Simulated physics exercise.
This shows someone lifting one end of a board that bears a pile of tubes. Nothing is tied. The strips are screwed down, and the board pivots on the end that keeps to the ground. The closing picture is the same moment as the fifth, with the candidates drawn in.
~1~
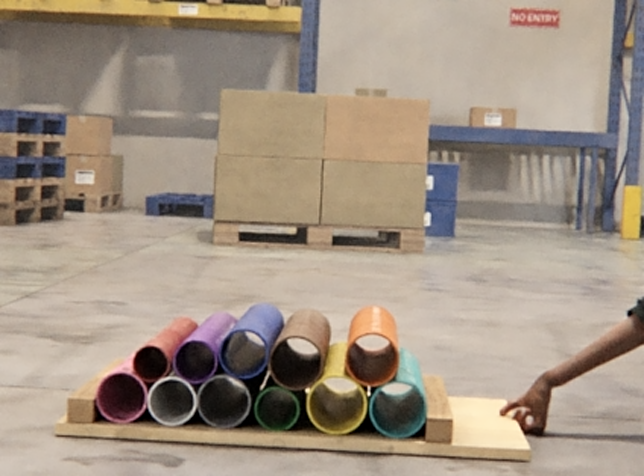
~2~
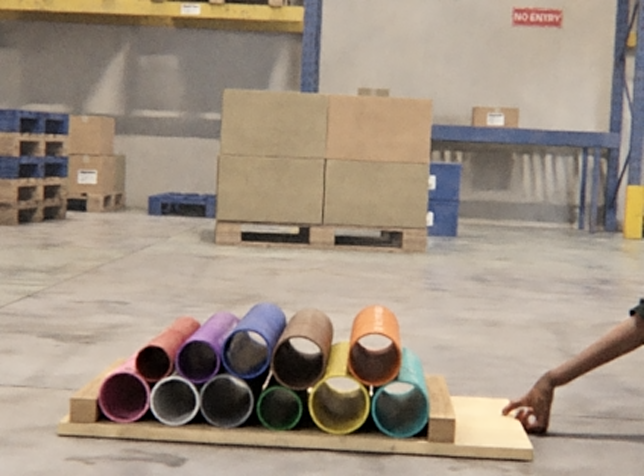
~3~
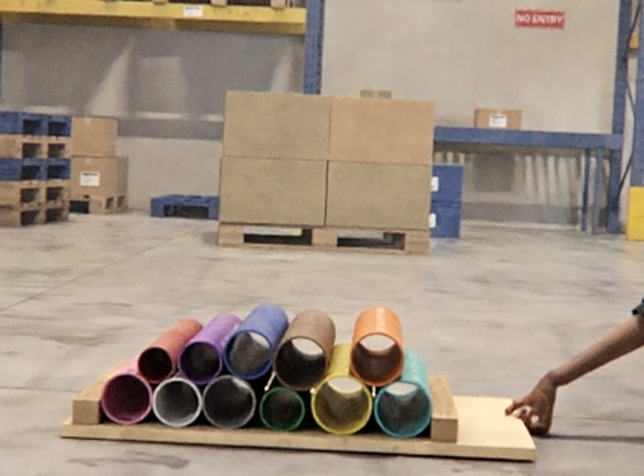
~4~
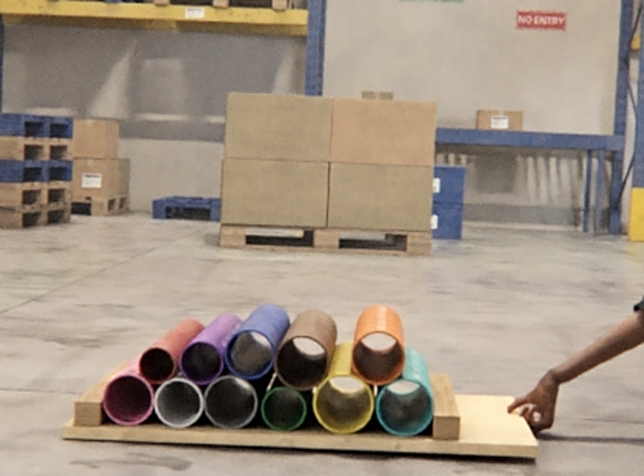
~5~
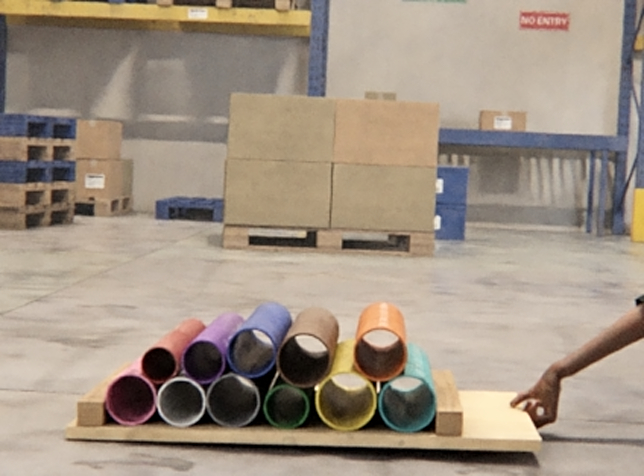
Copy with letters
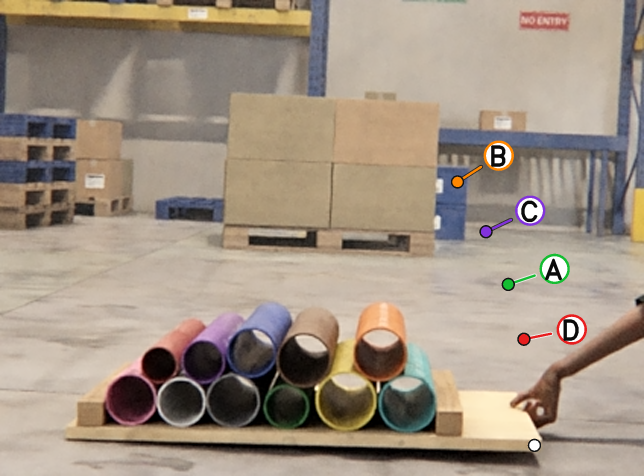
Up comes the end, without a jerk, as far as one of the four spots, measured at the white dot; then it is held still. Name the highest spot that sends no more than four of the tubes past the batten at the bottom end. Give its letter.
No higher than C.
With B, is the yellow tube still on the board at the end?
The yellow tube: Yes.
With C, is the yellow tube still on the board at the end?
Yes.
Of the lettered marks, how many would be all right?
The number is three.
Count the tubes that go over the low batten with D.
At D the number is none.
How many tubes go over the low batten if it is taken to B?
The count is five.
On the marked copy, A at (509, 285); B at (458, 182); C at (486, 232); D at (524, 339); the white dot at (535, 445).
With C. Early on, board at 17°.
Further on, board at 28°.
At the end, board at 28°, four over the low batten (brown, red, blue, purple).
As for the rest, A four over the low batten (brown, red, blue, purple); B five over the low batten; D none over the low batten.
